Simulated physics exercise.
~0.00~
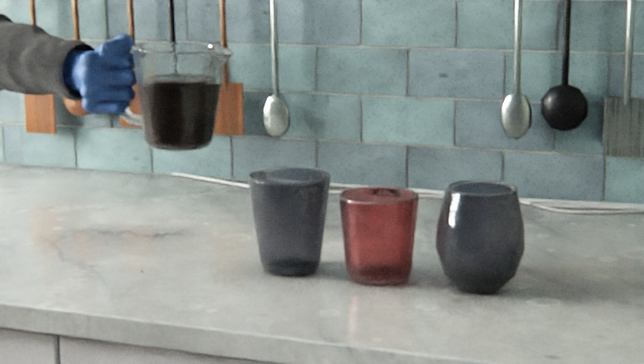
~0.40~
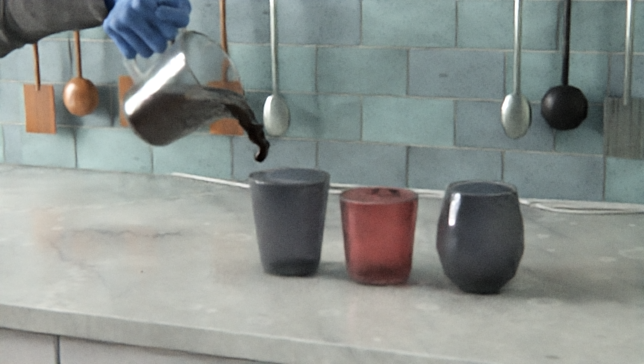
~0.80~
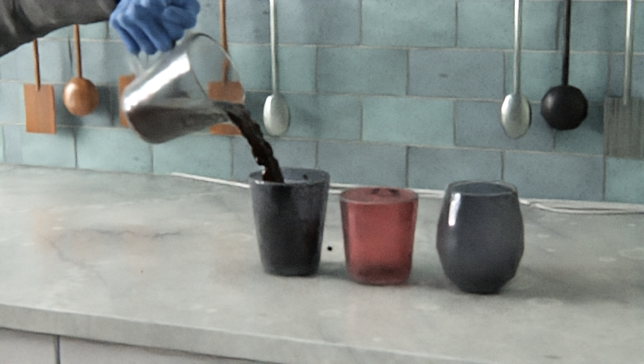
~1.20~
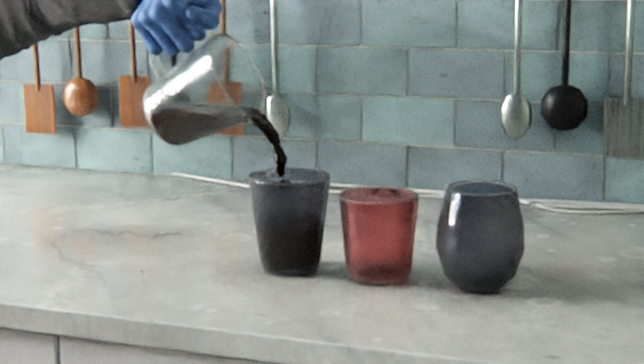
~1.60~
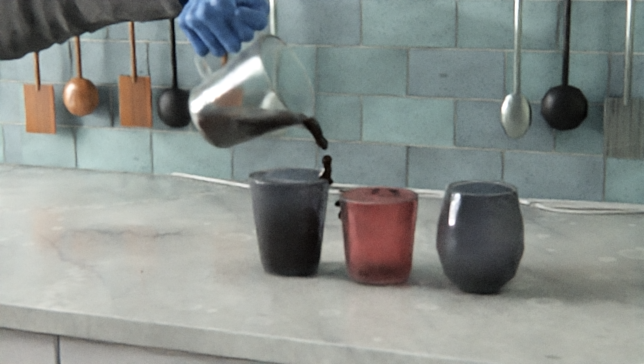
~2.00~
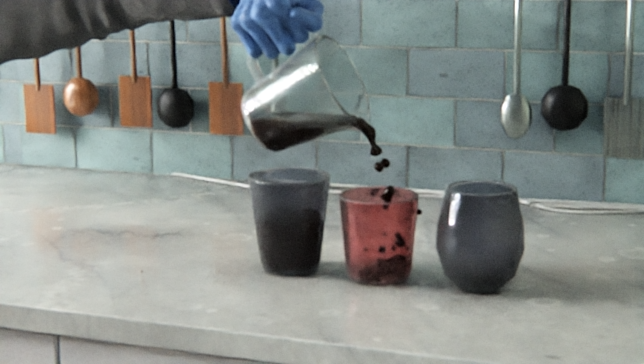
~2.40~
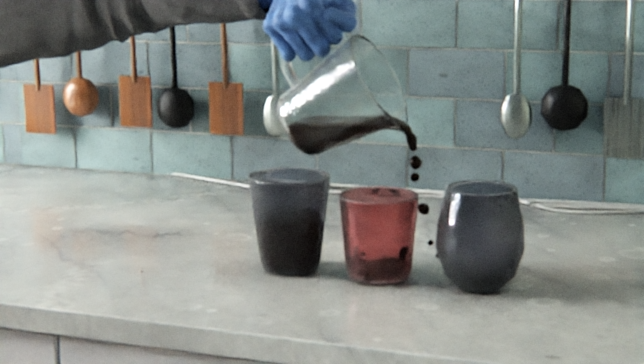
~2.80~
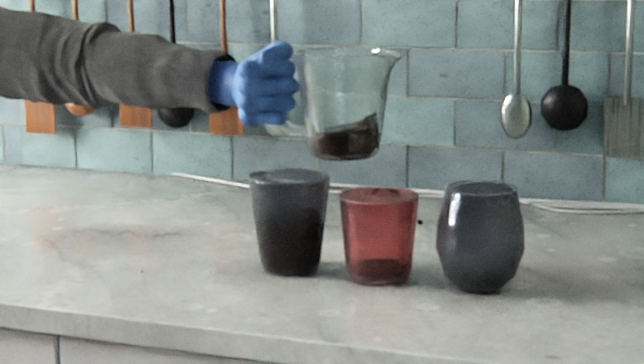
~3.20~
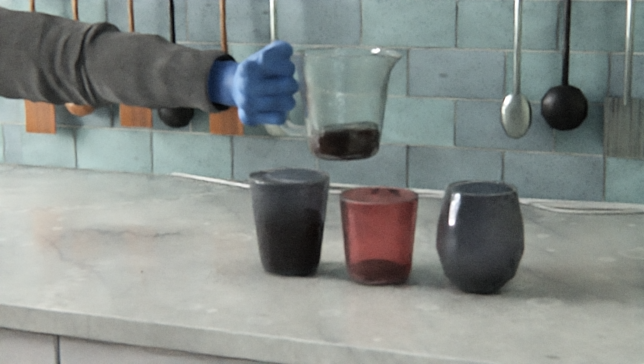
A blue-gloved hand tilting a glass jug and pouring dark coffee rightward along three glasses, then levelling it with some left.
